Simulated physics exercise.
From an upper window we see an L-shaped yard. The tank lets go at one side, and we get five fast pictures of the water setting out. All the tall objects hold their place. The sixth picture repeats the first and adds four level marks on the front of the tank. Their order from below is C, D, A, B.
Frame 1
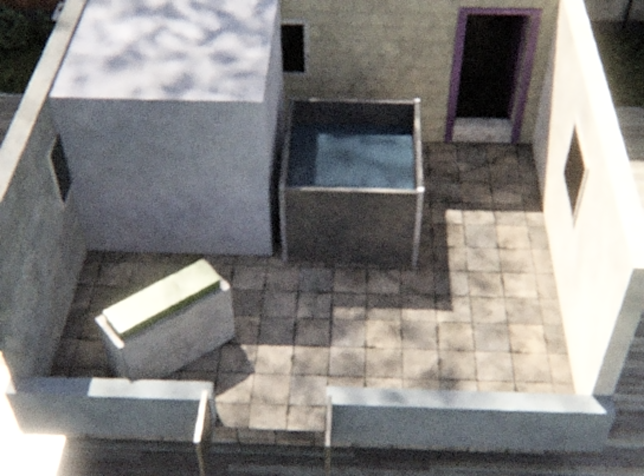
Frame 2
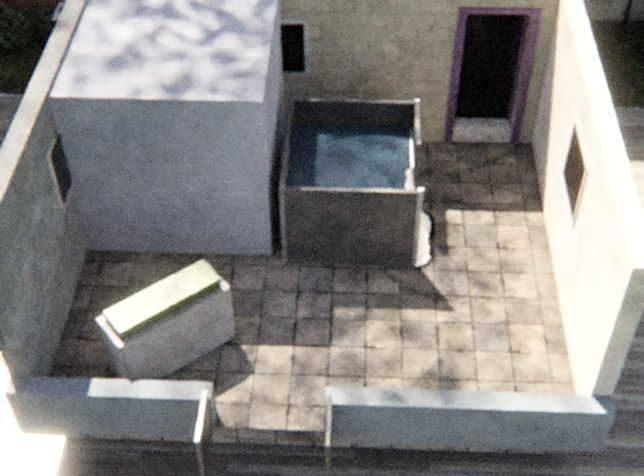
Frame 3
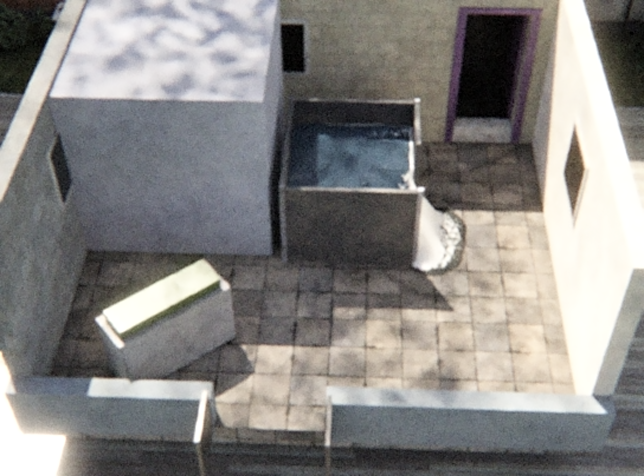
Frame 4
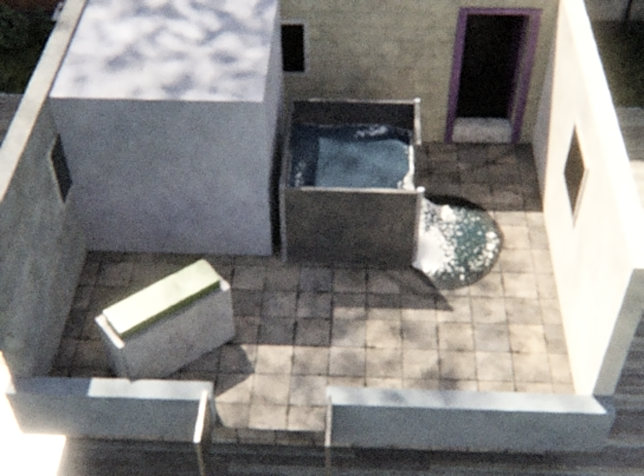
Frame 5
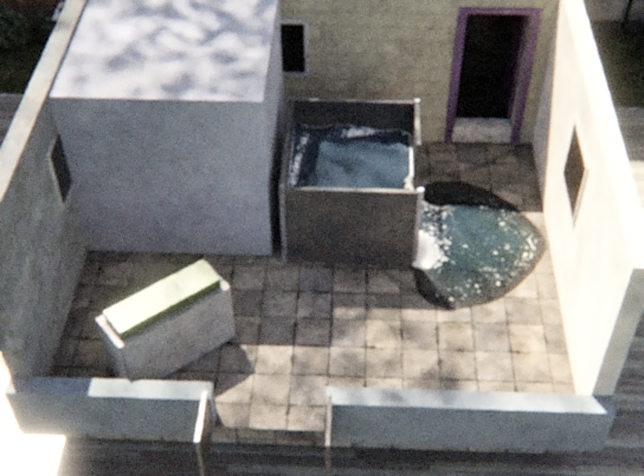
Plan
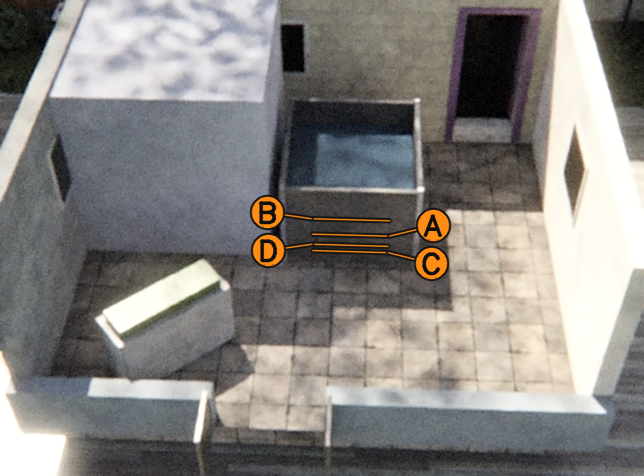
Water pours from the tank's right side and spreads in a widening pool across the paving.
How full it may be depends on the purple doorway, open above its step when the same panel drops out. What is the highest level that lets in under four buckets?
I would pick mark B.
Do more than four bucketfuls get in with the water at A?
No.
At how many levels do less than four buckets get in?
All four.
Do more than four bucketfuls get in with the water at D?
No, that is safe.
On the marked copy, A at (350, 235); B at (350, 219); C at (350, 251); D at (350, 245); from the bottom up C, D, A, B.
For mark A, nothing gets over.
For mark B, a splash gets over, under a bucket.
For mark C, nothing gets over.
For mark D, nothing gets over.
